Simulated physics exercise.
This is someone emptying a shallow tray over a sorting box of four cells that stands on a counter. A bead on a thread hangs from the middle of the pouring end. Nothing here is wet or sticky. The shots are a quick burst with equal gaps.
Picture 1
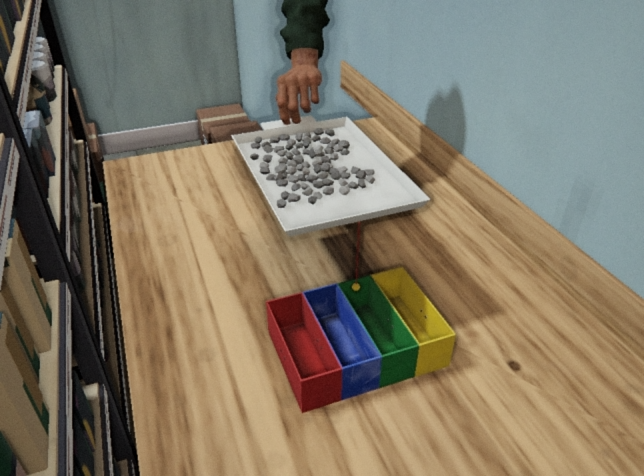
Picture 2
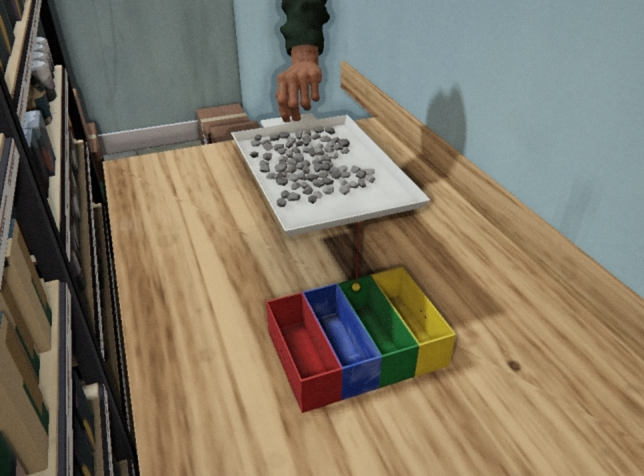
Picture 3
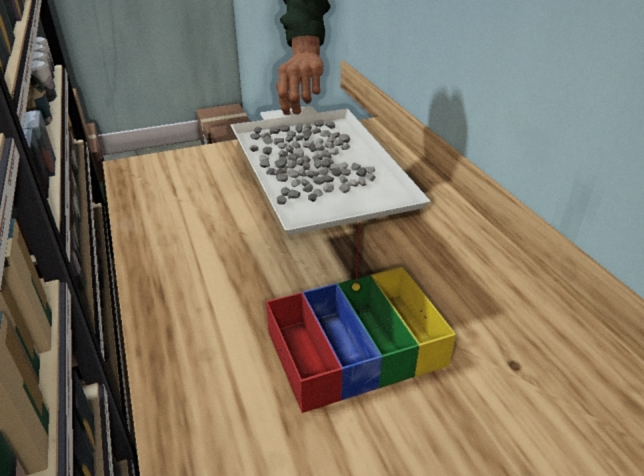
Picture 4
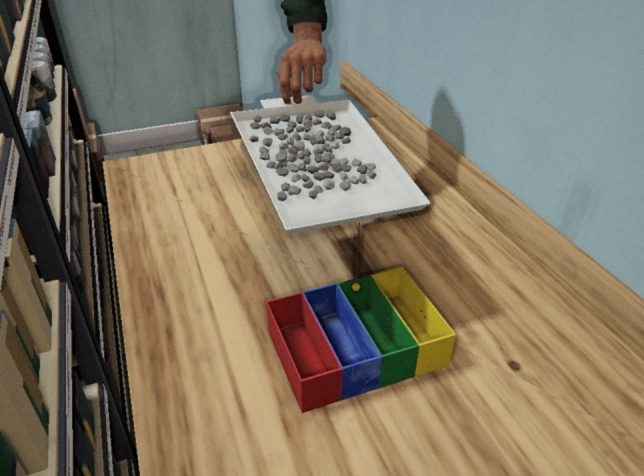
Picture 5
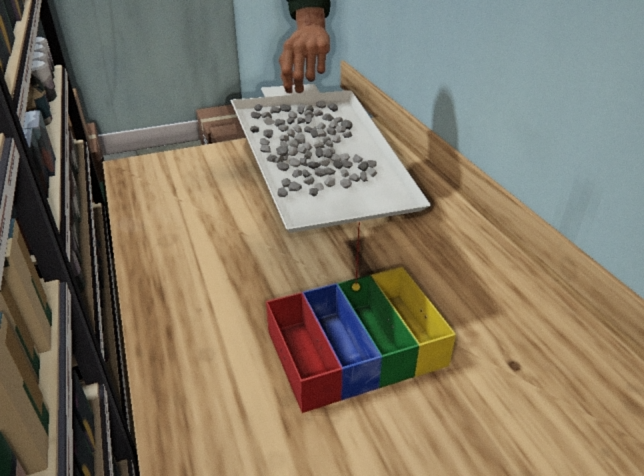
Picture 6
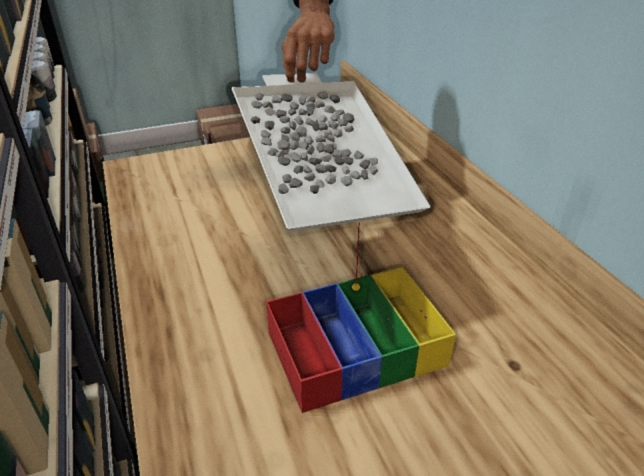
On a wooden counter, a hand was at the far end of a white tray of gray pebbles as that end rose steadily, while the red, blue, green and yellow box below stayed still.
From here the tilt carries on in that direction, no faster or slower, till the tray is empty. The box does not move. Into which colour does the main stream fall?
The yellow one ends fullest.
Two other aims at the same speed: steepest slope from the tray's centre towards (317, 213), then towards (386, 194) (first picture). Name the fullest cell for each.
In turn: That red cell; the yellow cell.
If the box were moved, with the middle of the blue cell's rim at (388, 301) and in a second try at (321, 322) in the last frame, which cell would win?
In turn: The green one; the yellow one.
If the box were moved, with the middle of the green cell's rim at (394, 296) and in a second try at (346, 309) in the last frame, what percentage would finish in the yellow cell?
About 40 and 30 per cent.
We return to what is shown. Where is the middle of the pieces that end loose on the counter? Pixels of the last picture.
Close to (467, 326).
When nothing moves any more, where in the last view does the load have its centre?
At about (415, 346).
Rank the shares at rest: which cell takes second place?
Second comes green.
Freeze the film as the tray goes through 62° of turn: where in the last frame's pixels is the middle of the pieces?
Near (397, 221).
Just after the last frame, tray tipped steeply; roughly half on the tray; just a few in the green cell; just a few in the yellow cell; roughly a third falling or outside the box.
A moment on, tray tipped past a quarter turn; roughly half in the yellow cell; roughly a quarter in the green cell; about a tenth in the blue cell; roughly a quarter falling or outside the box.
Further on, tray tipped past a quarter turn; roughly half in the yellow cell; roughly a quarter in the green cell; about a tenth in the blue cell; roughly a quarter falling or outside the box.
When it is over, tray tipped past a quarter turn; roughly half in the yellow cell; roughly a quarter in the green cell; about a tenth in the blue cell; not one in the red cell; roughly a quarter outside the box.
